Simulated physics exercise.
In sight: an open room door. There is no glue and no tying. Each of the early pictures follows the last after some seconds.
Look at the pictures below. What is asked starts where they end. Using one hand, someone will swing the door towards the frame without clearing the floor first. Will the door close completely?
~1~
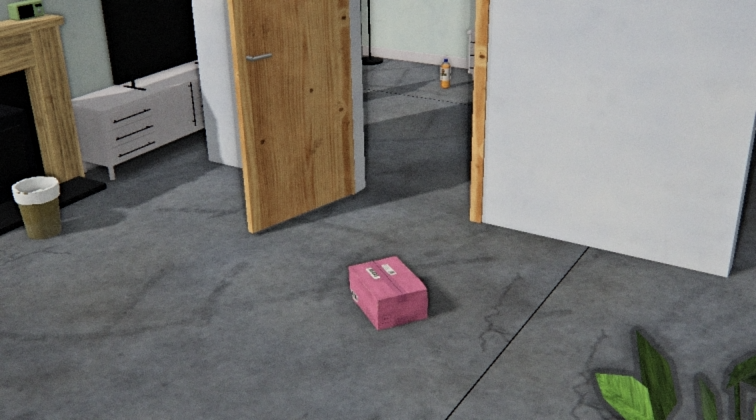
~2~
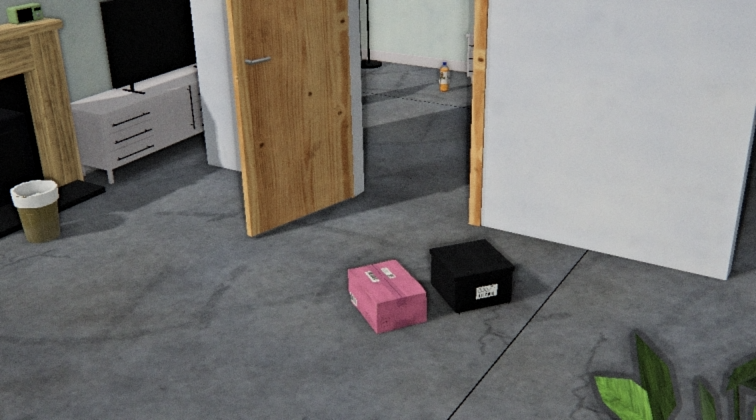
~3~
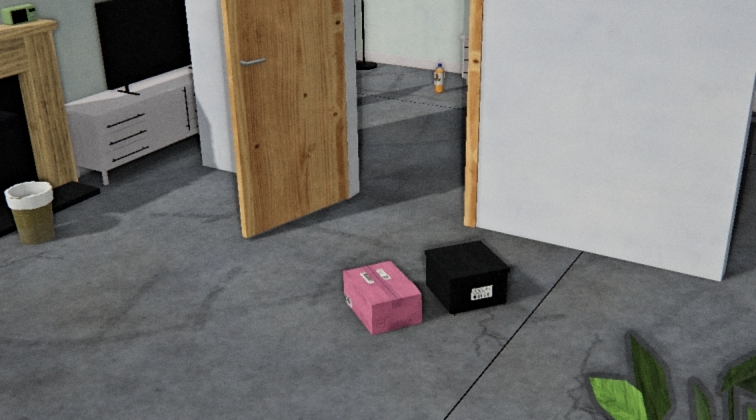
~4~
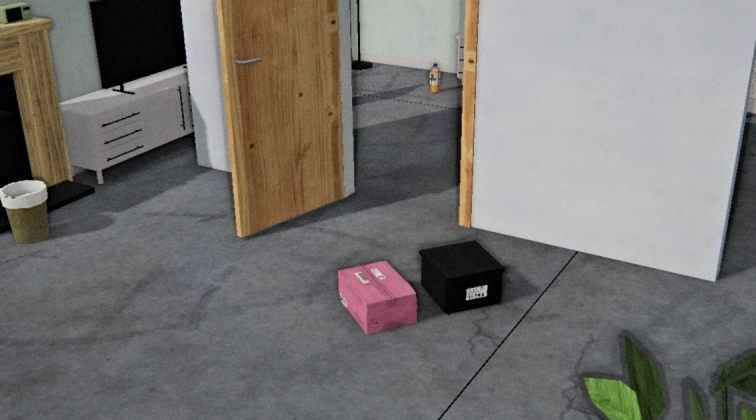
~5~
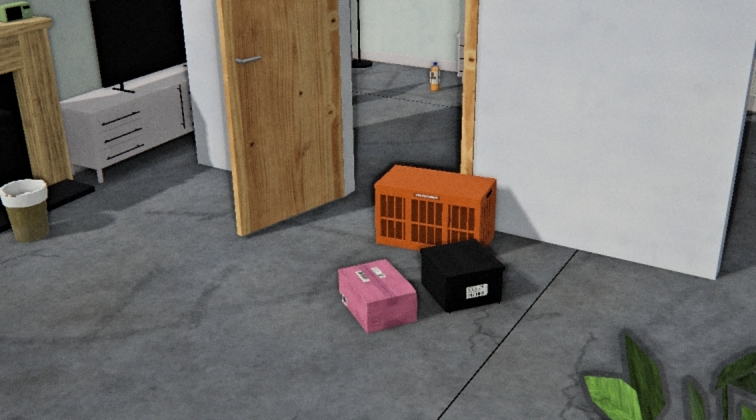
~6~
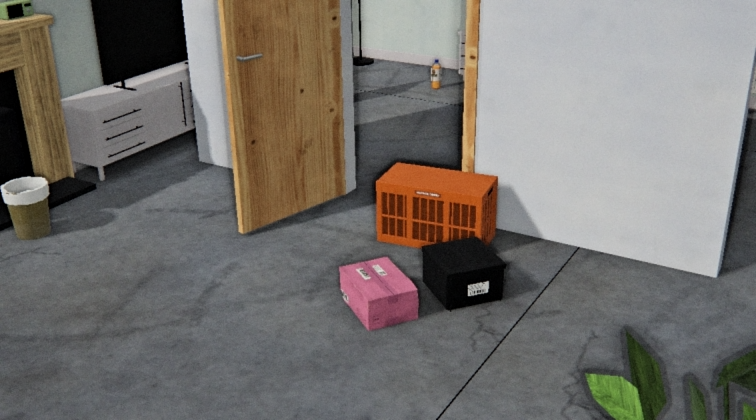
The push fails.
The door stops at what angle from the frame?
Around 40 degrees.
Then, 0.60 s past the last view, door 87° open.
Then, 1.00 s past the last view, door 66° open.
Then, 1.40 s past the last view, door 43° open.
Finally, door 39° open; all 3 still in place. Final places as the last picture's camera would see them, orange chest near (445, 208).
